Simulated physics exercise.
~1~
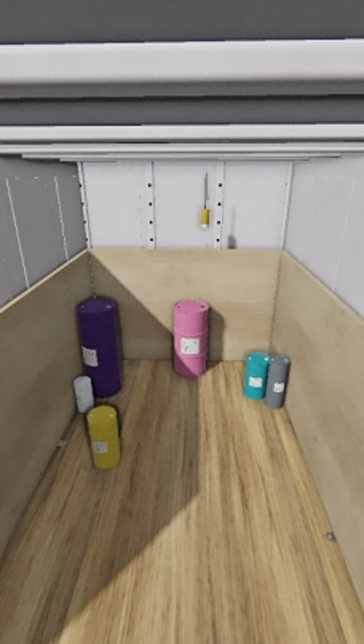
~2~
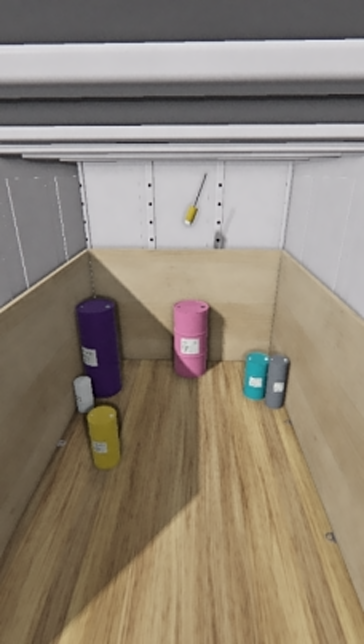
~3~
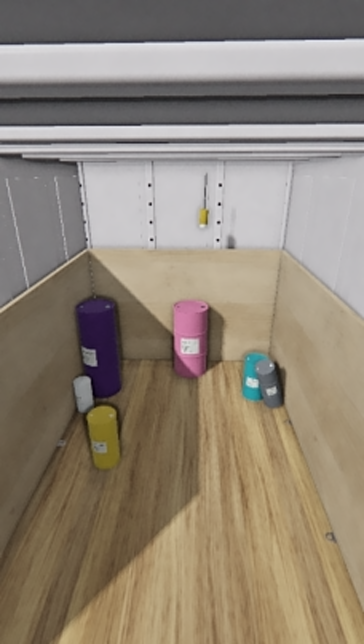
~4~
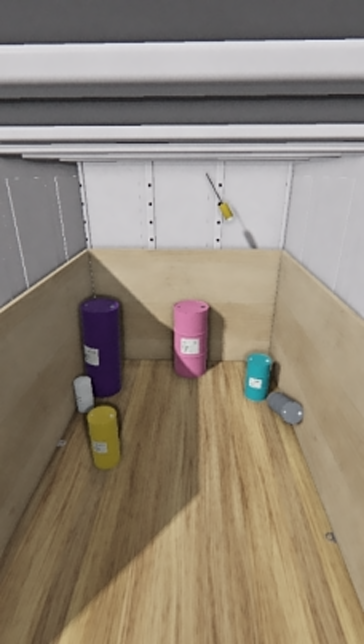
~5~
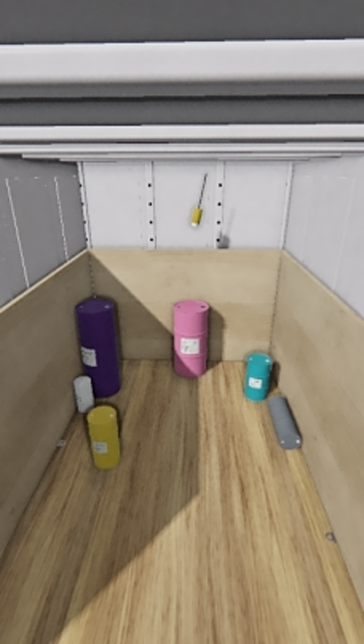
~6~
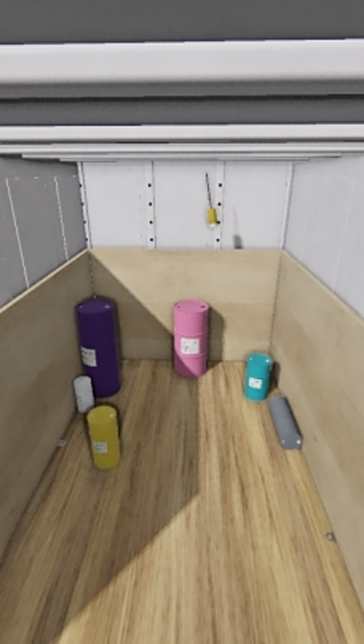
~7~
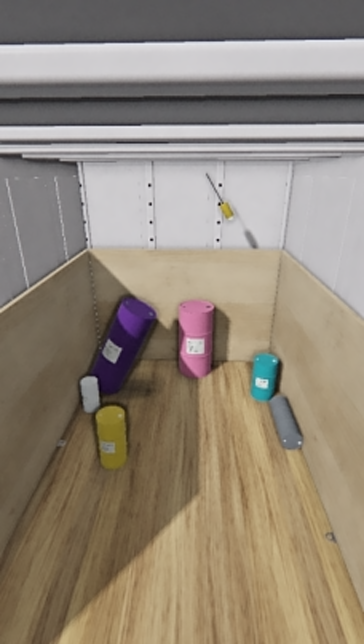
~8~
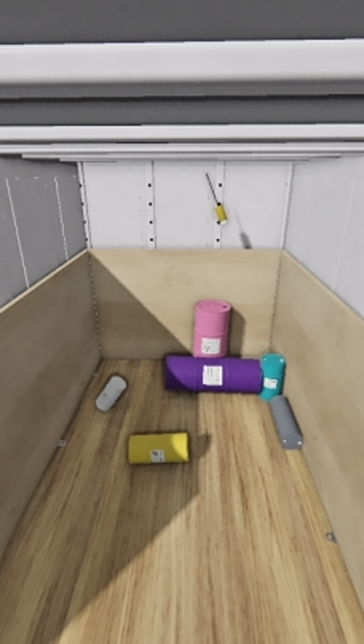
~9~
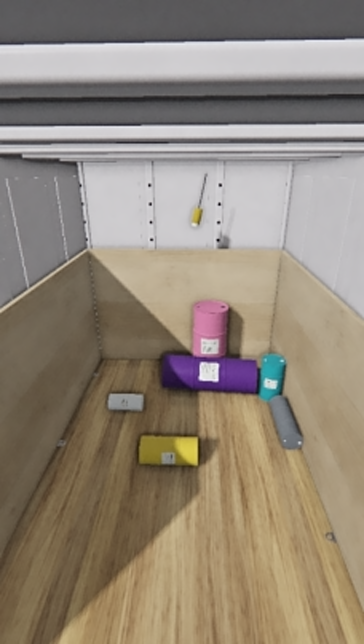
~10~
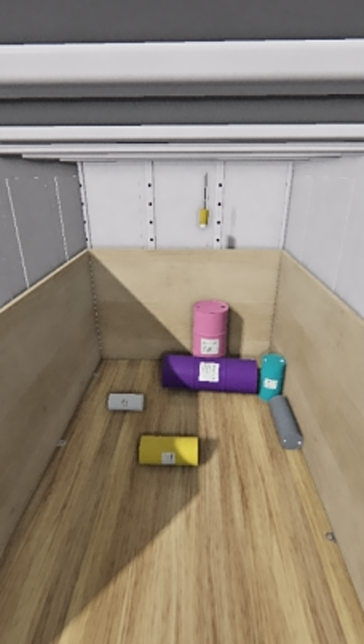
In a van's load bay, the grey canister topples, then purple, yellow and white ones fall.
